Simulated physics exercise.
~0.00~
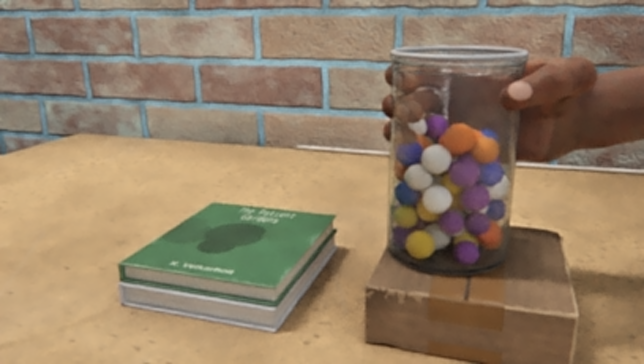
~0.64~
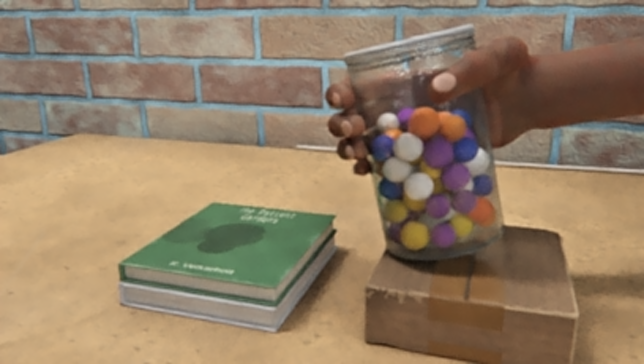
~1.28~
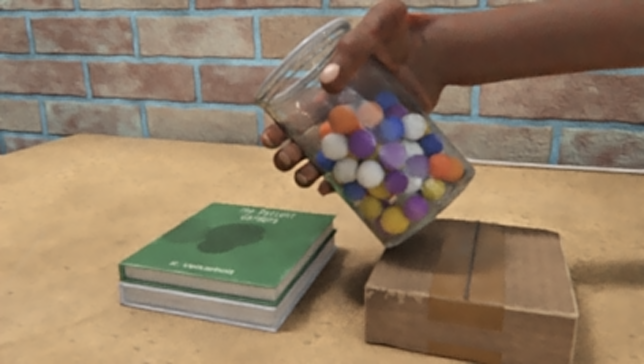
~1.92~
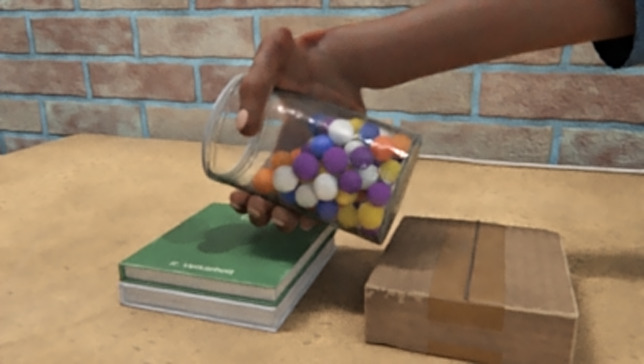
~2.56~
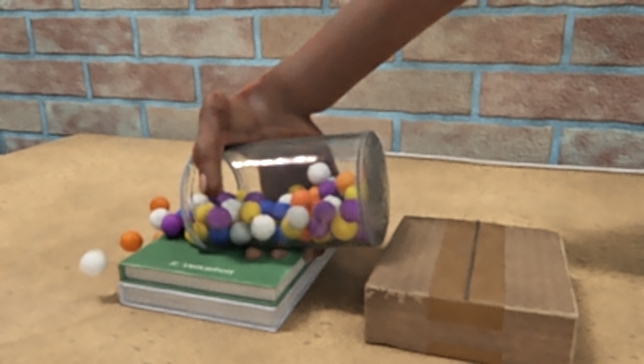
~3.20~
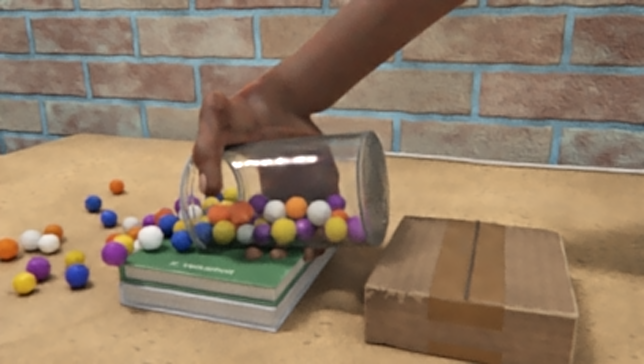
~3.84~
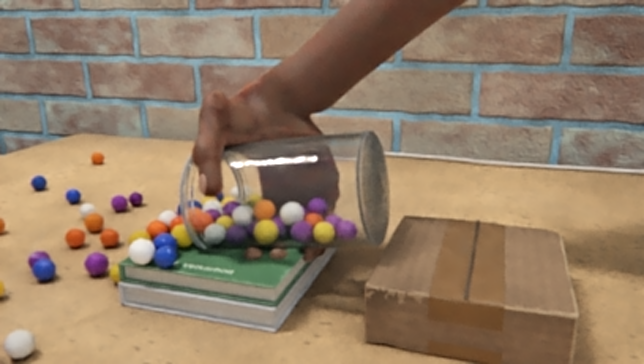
On a table, a hand tips a jar onto green-topped books, spilling many colourful balls.
